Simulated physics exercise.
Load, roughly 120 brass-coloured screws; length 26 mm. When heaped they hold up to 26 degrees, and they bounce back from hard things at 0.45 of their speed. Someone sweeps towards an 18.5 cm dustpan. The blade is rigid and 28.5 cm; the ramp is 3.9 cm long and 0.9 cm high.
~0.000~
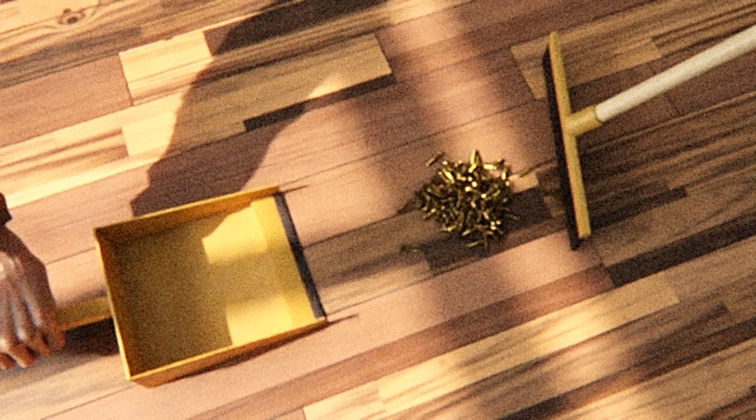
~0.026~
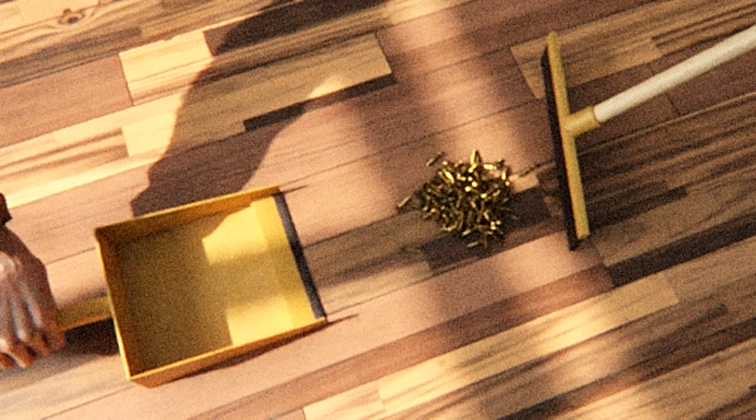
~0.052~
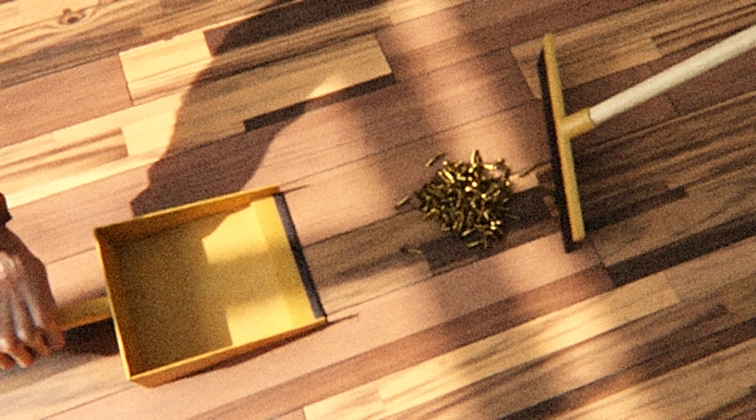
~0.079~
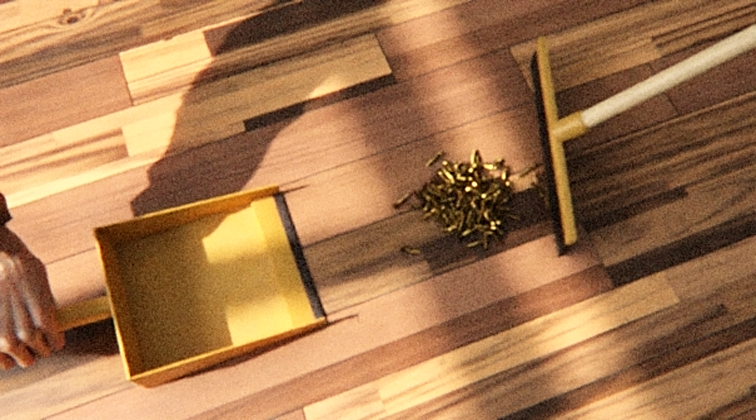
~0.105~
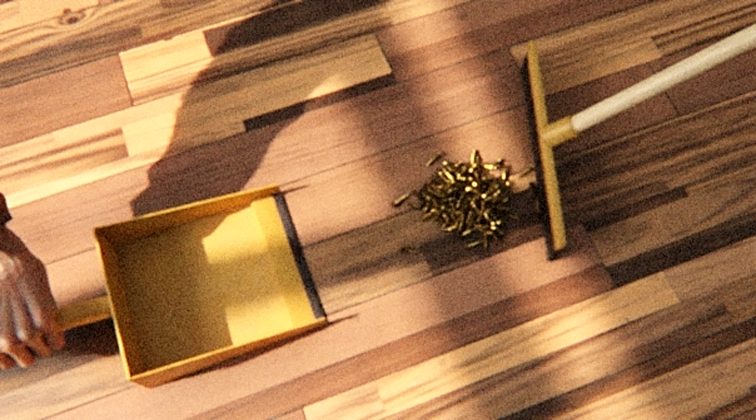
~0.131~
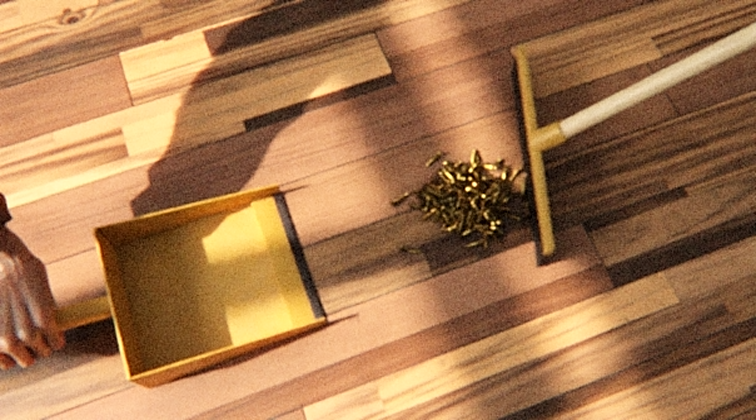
On a wood-plank floor in patchy sunlight, a hand at the left holds a yellow dustpan still, facing a small heap of brass-coloured screws. From the right, a broom-like tool with a pale handle slides a short way left until its blade meets the heap's near edge, barely shifting a few pieces.
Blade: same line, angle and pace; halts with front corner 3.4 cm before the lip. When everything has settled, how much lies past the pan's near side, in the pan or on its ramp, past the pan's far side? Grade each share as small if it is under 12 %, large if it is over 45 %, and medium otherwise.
Near side: Small; pan: Small; far side: Small.
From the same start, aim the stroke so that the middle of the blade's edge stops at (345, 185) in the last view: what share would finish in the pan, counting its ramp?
Share caught: Approx. 10 %.
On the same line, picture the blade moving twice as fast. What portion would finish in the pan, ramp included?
Share: Near 40 %.
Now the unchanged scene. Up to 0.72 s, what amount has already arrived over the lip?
Over the lip so far: Approx. 5 %.
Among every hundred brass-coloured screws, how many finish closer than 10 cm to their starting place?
Close to 0 per cent of it.
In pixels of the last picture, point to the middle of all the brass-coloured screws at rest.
Somewhere near (325, 233) in the last picture.
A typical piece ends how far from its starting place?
Median: Approx. 18 cm.
Then, at 0.33 s, middle of the blade 20 cm from the lip; 0 % over the lip, far side 0 %, near side 0 %.
After 0.46 s, middle of the blade 12 cm from the lip; 0 % over the lip, far side 5 %, near side 0 %.
After 0.72 s, middle of the blade 8 cm from the lip; 5 % over the lip, far side 5 %, near side 5 %.
In the end, at 1.2 s, near side 5 %, pan 5 %, far side 5 %, in front of the lip or behind the blade 90 %.
